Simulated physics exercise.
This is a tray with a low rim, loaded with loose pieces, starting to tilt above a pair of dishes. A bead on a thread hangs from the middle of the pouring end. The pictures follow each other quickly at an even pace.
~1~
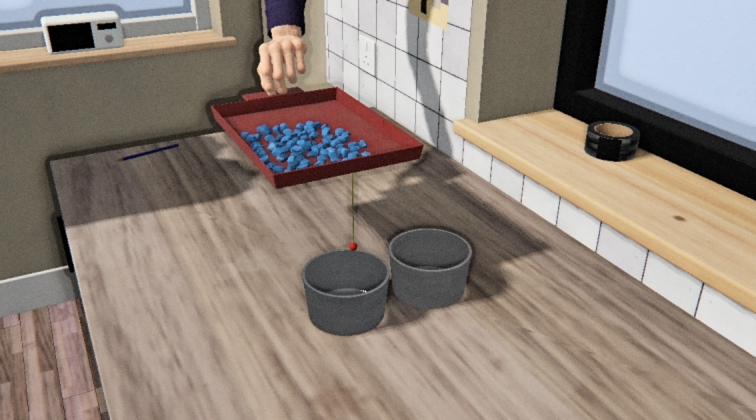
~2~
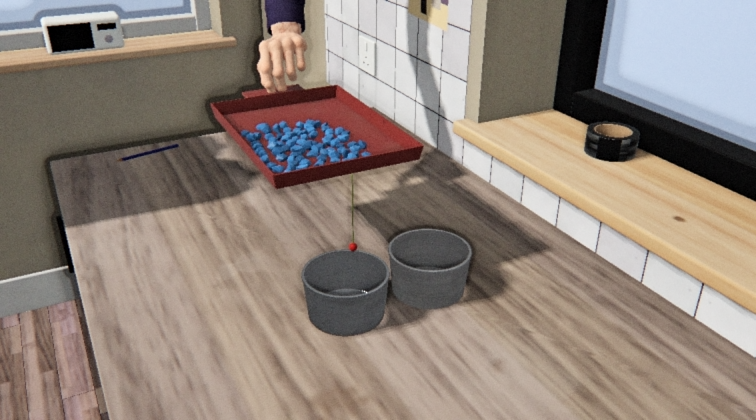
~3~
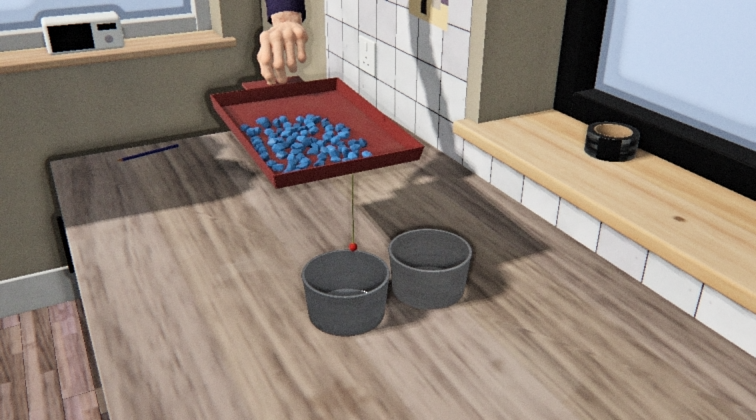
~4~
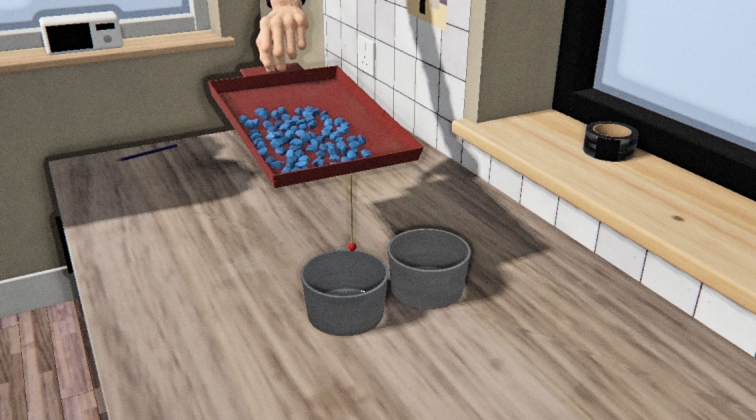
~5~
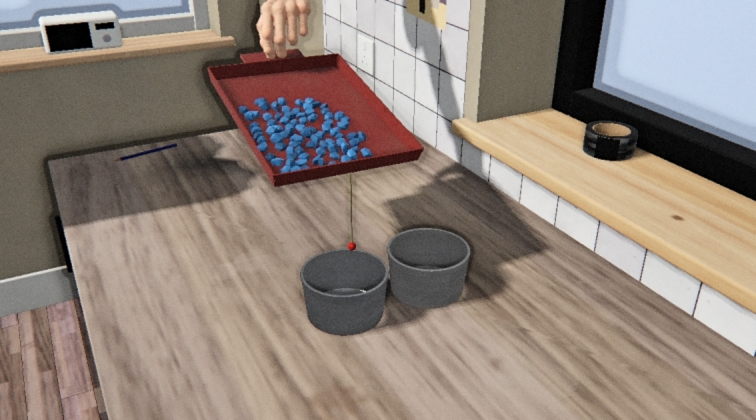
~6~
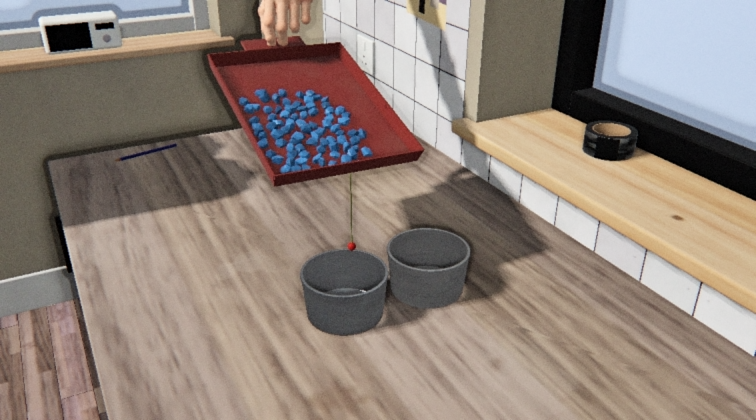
To begin with, a hand holds a red tray of small blue pieces nearly level above two dark gray dishes on a wooden counter, a red bead hanging from its near edge. The hand then raises the tray's far end, gradually steepening its slope, while the pieces remain inside and the dishes stay still.
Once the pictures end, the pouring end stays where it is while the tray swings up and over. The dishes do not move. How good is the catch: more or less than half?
Together they catch the larger part.
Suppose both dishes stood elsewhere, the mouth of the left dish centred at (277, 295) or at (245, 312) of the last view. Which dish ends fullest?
First the right-hand dish, then the right-hand dish.
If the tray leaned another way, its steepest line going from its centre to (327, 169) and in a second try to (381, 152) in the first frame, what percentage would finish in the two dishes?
Roughly 40 per cent, and 80 per cent.
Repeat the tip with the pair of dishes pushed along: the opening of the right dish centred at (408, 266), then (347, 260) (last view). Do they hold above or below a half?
First over half, then the smaller part.
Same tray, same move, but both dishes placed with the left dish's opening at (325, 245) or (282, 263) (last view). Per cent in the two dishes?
In turn 0 and 0 in a hundred.
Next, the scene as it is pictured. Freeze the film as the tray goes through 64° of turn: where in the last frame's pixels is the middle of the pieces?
Around (342, 155).
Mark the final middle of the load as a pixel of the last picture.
Near (361, 311).
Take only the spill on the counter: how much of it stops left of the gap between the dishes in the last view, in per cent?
About 30 per cent.
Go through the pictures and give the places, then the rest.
The first picture shows corners of the pouring end (275, 173) and (420, 144), level; middle of the load (308, 146), aquarium stones; left dish (365, 311); right dish (451, 285); bead on its thread (353, 247).
The second picture shows corners of the pouring end (275, 173) and (420, 145), level; middle of the load (308, 145).
The third picture shows corners of the pouring end (276, 173) and (420, 146), tipped barely, level across its low end; middle of the load (308, 142).
The fourth picture shows corners of the pouring end (275, 173) and (420, 146), tipped a little, level across its low end; middle of the load (307, 138).
The fifth picture shows corners of the pouring end (275, 173) and (420, 147), tipped a little, level across its low end; middle of the load (307, 133).
The sixth picture shows corners of the pouring end (276, 173) and (420, 148), tipped clearly, level across its low end; middle of the load (307, 129); left dish (363, 310); right dish (449, 284).
Just after the last frame, tray tipped steeply; almost all on the tray; just a few in the air.
A moment on, tray tipped past a quarter turn; roughly half on the tray; about a tenth in the left dish; about a tenth in the right dish; about a tenth outside both; roughly a quarter in the air.
Further on, tray tipped past a quarter turn; roughly half in the left dish; roughly a quarter in the right dish; roughly a third outside both.
When it is over, tray tipped past a quarter turn; roughly half in the left dish; roughly a quarter in the right dish; roughly a third outside both.
